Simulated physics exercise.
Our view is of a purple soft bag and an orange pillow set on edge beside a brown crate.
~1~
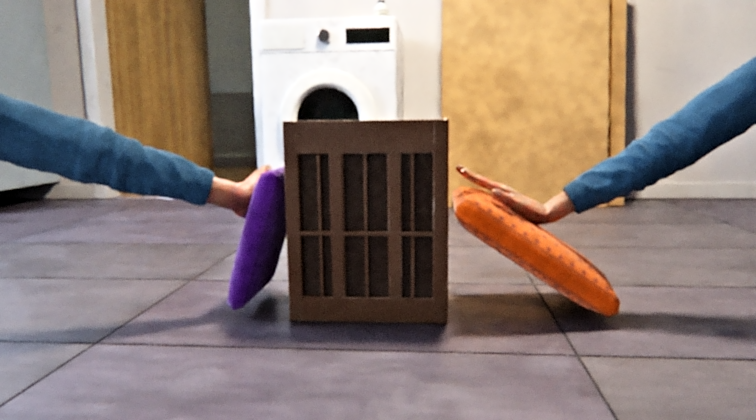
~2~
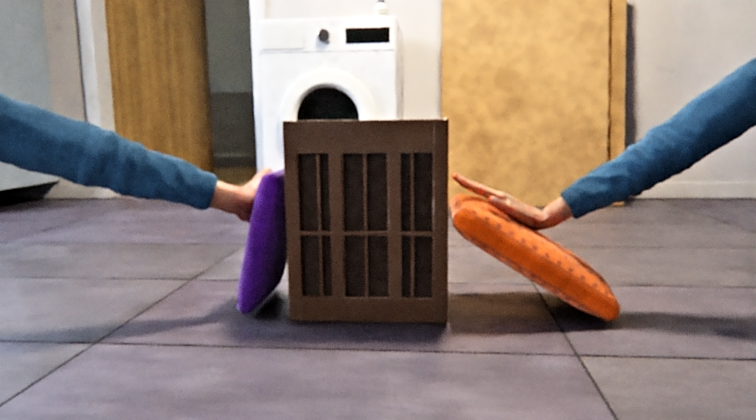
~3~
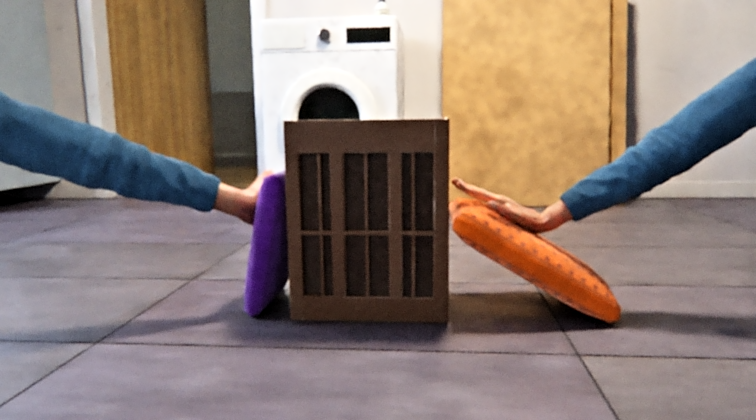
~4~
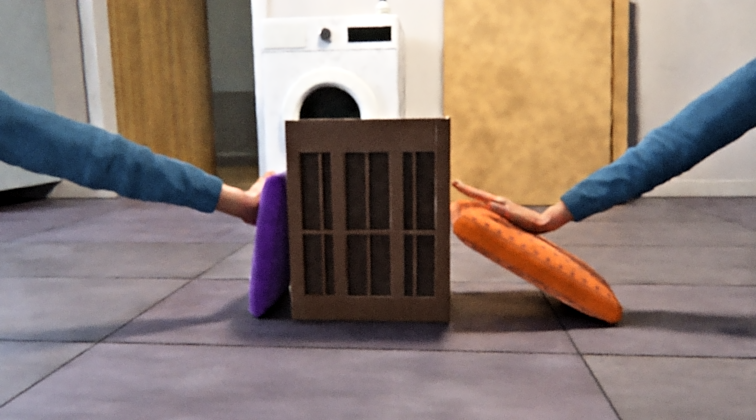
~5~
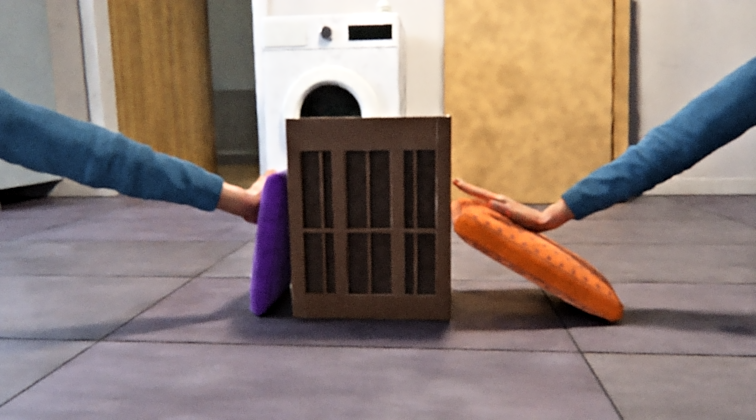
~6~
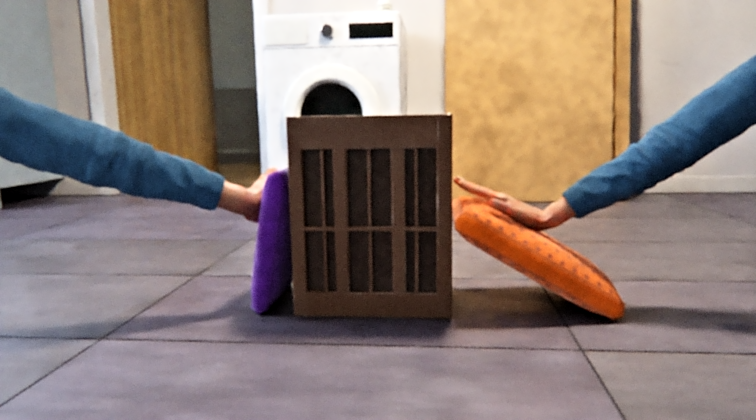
The clip opens with one hand pressing a purple soft bag toward the left side of a brown crate while another rests on a slanting orange pillow at the right. The bag's lower edge moves in toward the crate until the bag stands almost upright, and the pillow barely shifts, staying at a low slant.
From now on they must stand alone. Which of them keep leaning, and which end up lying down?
I would expect this: The purple soft bag keeps leaning, the orange pillow ends up lying down.
Then, 0.42 s on from there, soft bag propped as before near (281, 234); pillow flat on the floor near (544, 283).
Then, 0.72 s on from there, soft bag propped as before near (281, 234); pillow flat on the floor near (542, 285).
In the end, soft bag propped as before near (281, 234); pillow flat on the floor near (542, 285). The purple soft bag keeps leaning and the orange pillow slumps to the floor.
